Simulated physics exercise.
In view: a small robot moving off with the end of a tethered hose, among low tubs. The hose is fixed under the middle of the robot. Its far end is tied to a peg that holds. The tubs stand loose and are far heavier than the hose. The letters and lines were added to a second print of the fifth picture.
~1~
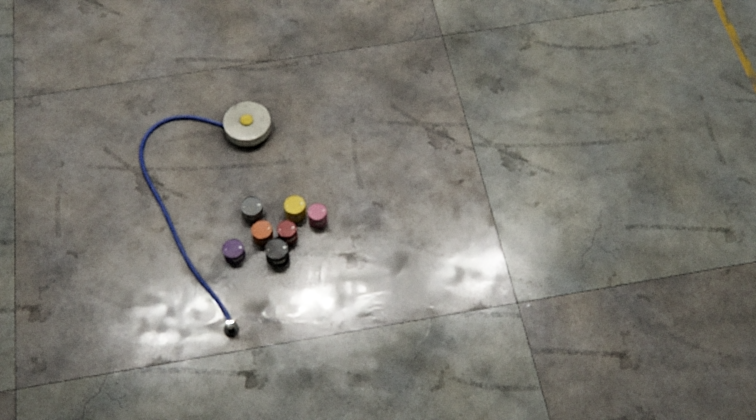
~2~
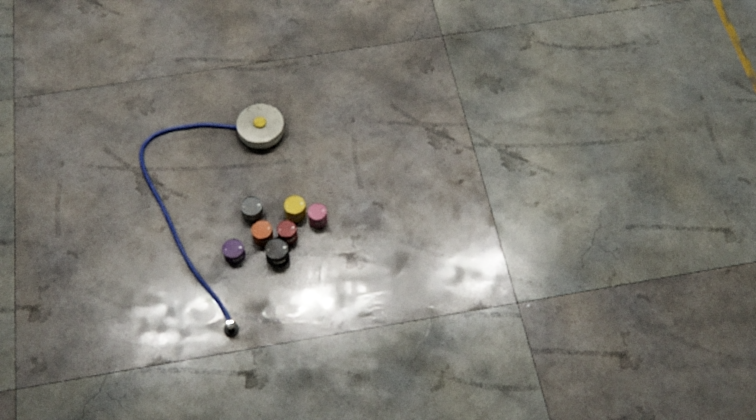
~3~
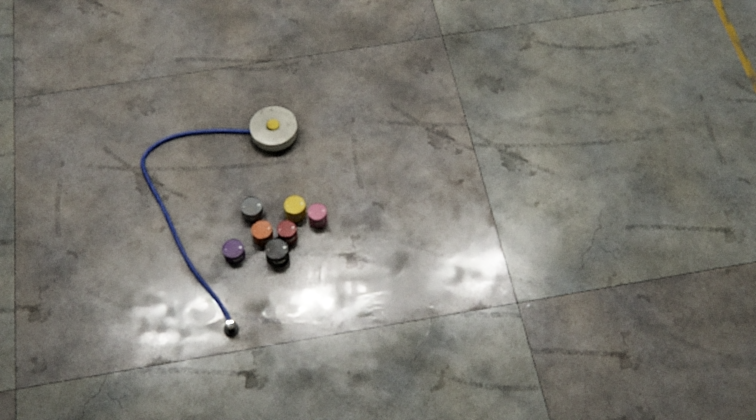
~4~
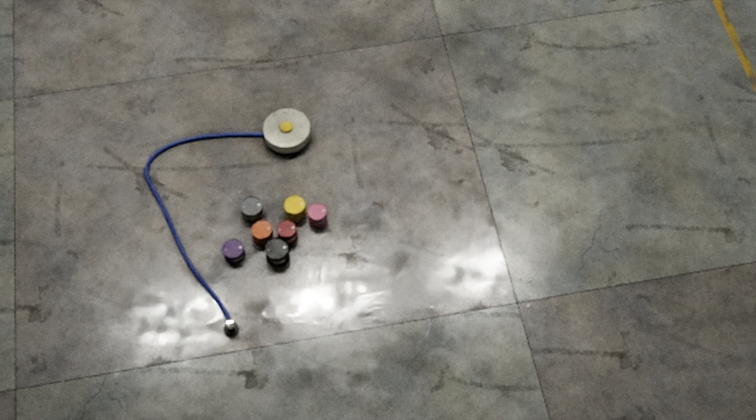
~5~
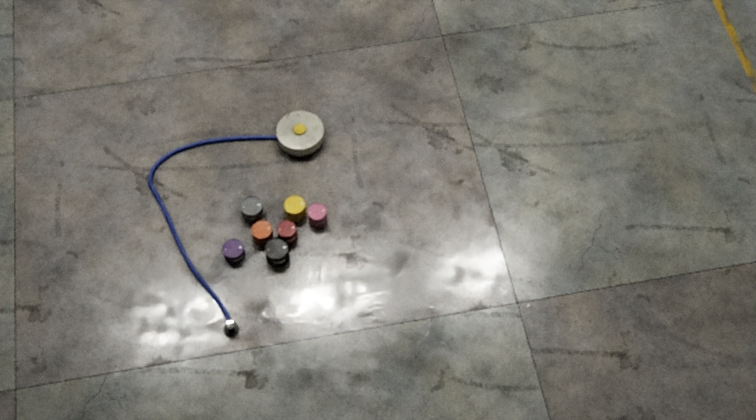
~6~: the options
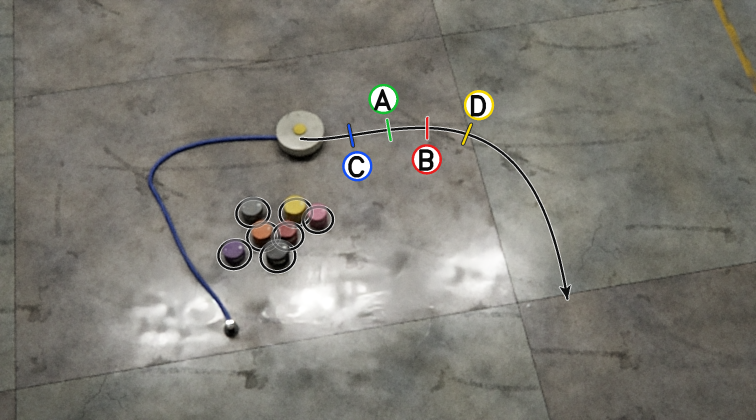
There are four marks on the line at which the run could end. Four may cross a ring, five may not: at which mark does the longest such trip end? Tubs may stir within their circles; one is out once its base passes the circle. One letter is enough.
Mark D.
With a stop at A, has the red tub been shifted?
No.
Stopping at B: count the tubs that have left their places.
The count is none.
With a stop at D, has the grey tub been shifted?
Yes.
On the copy, A at (389, 130); B at (427, 128); C at (351, 135); D at (467, 134); the route from (301, 139) via (490, 144) to (567, 299).
On D. First, robot (358, 130).
Then, robot (418, 123).
Finally, robot (468, 130); grey tub (268, 217); purple tub (242, 252); two over the rings.
By contrast, A is within the limit but short; B is within the limit but short; C is within the limit but short.
